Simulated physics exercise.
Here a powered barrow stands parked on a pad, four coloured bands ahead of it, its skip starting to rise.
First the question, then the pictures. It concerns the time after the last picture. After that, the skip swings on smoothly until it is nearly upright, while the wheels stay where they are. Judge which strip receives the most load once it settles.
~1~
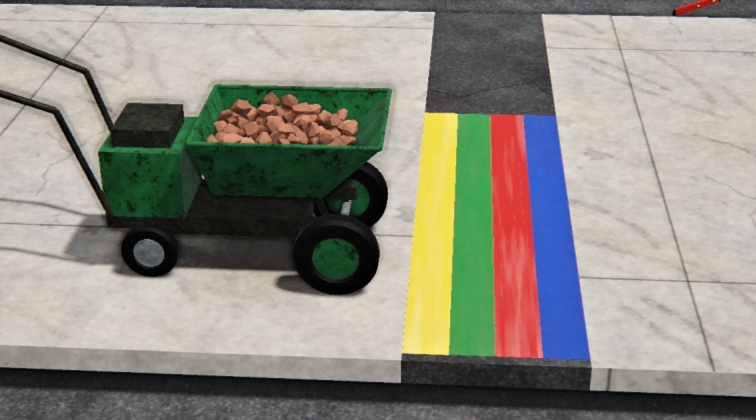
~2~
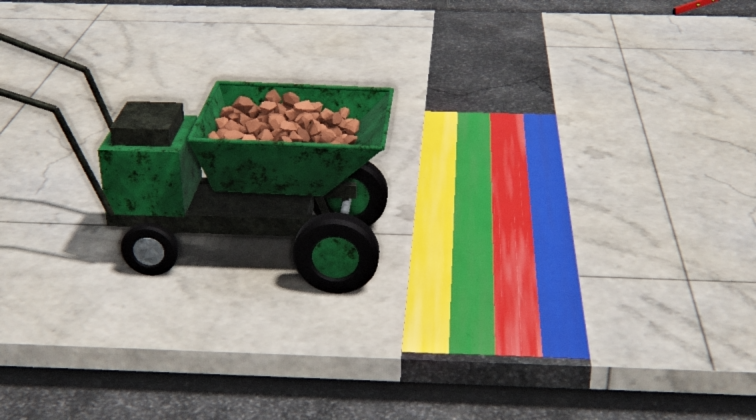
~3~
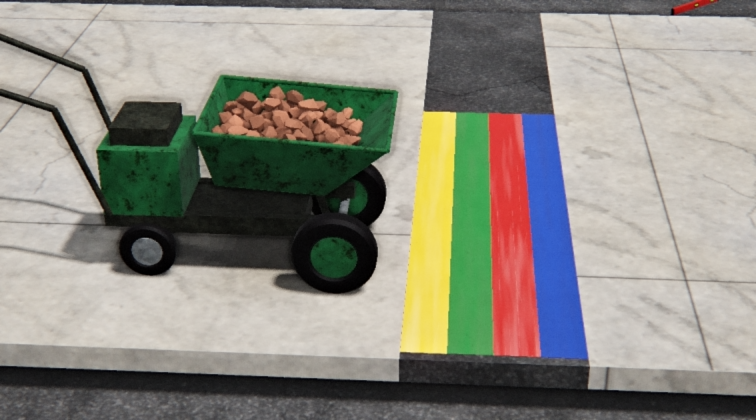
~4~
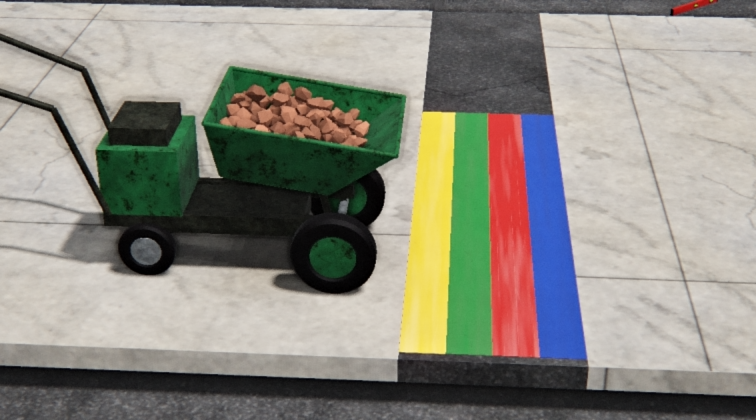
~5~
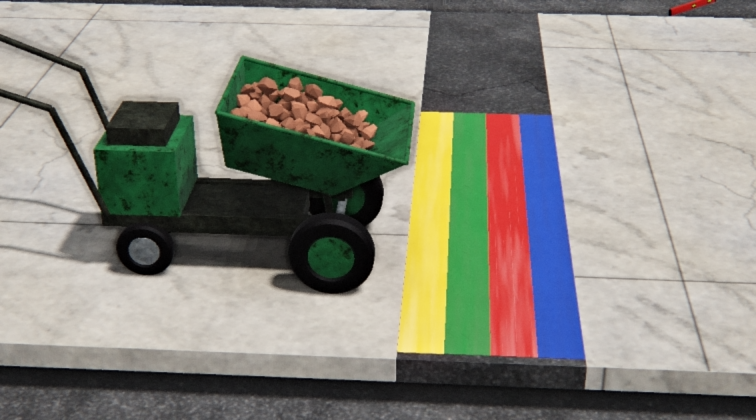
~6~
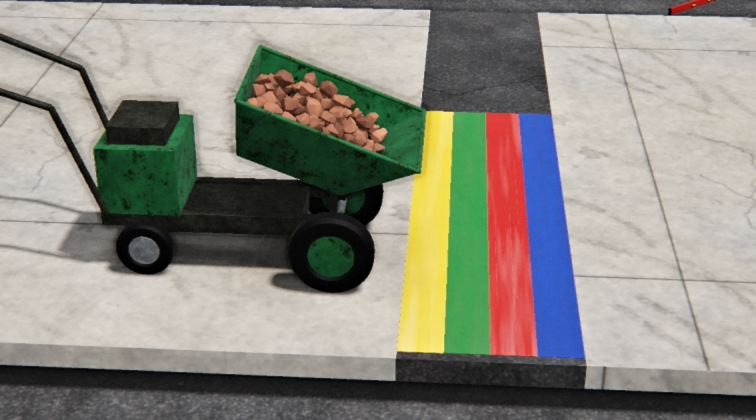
The strip receiving the most is the red one.
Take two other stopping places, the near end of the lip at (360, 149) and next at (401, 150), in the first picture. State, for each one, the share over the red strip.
You'd get around 30 in a hundred, then 40 in a hundred.
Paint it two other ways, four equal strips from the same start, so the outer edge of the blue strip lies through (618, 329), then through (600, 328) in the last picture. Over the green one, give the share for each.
30 and 30 percent, roughly.
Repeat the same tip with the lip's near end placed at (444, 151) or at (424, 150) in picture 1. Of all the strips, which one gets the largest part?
First: The blue one; second: The blue strip.
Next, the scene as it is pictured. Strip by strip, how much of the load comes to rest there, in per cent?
So the yellow strip ends with 0 %, the green strip with 20 %, the red strip with 35 % and the blue strip with 20 %.
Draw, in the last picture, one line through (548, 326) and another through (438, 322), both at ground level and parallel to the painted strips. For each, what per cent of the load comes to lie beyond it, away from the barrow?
Result, first then second: 20 %, 90 %.
Just after the last frame, skip tipped steeply; every one in the skip.
A moment on, skip tipped right over; roughly half in the skip; about a tenth over the green strip; roughly a quarter over the red strip; just a few over the blue strip.
Further on, skip tipped right over; about a tenth in the skip; just a few over the yellow strip; roughly a quarter over the green strip; roughly a third over the red strip; roughly a quarter over the blue strip; about a tenth off the paint.
When it is over, skip tipped right over; about a tenth in the skip; just a few over the yellow strip; roughly a quarter over the green strip; roughly a third over the red strip; roughly a quarter over the blue strip; about a tenth off the paint.
